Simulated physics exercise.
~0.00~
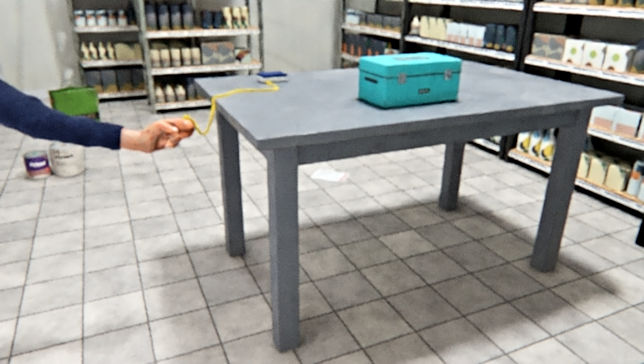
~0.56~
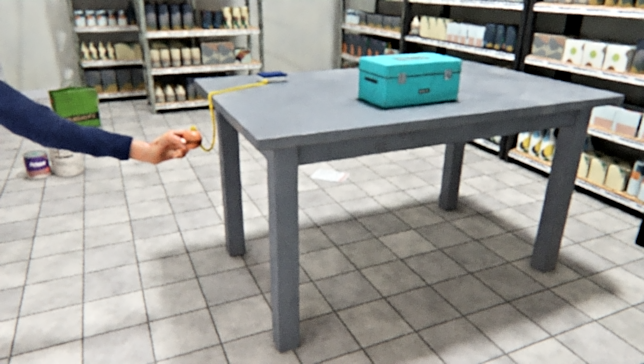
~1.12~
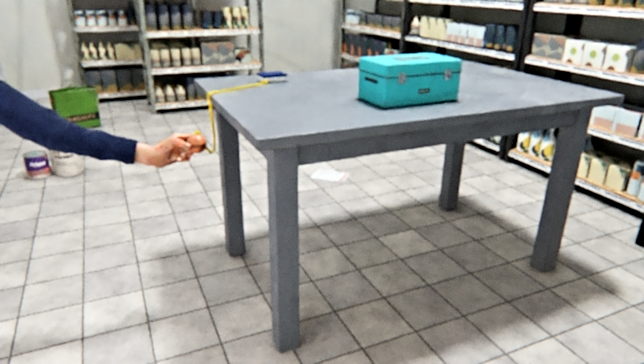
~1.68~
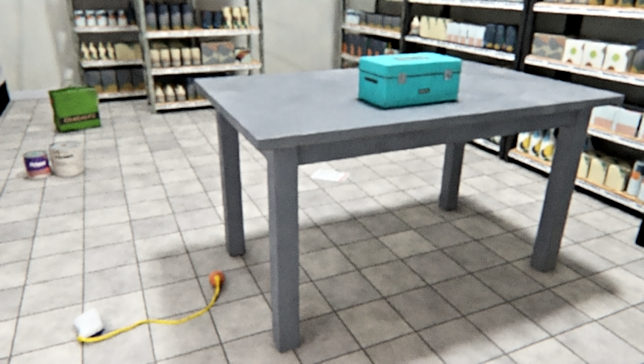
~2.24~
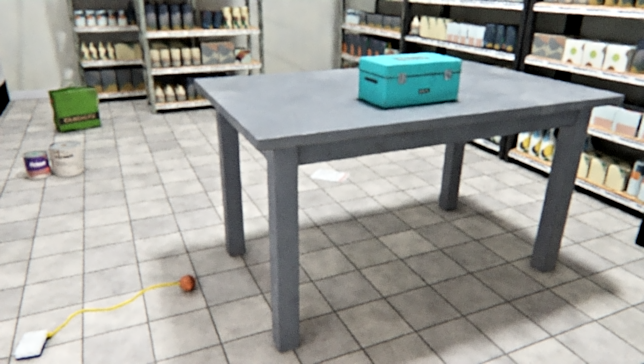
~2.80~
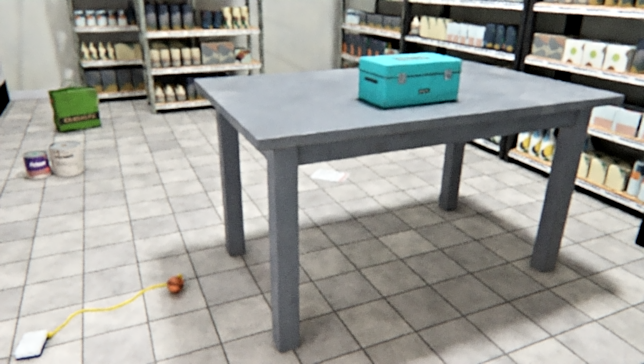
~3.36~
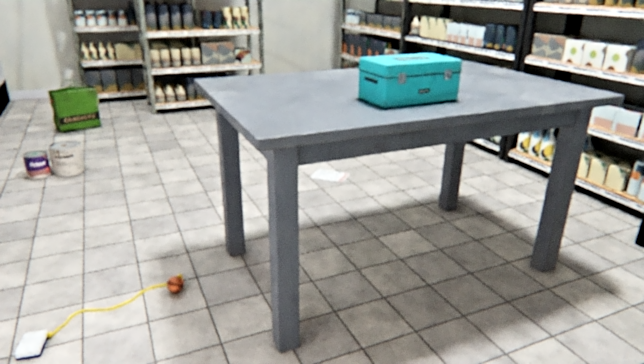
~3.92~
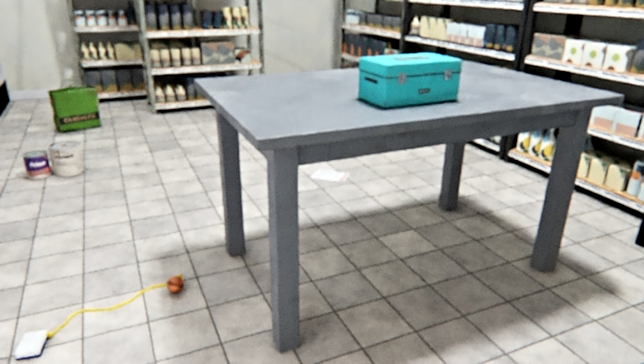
The footage shows a hand lowering an orange ball on a yellow cord past the left end of a gray table and releasing it; the ball drops to the floor, pulling a small object off the tabletop, and both come to rest while the turquoise toolbox stays put.
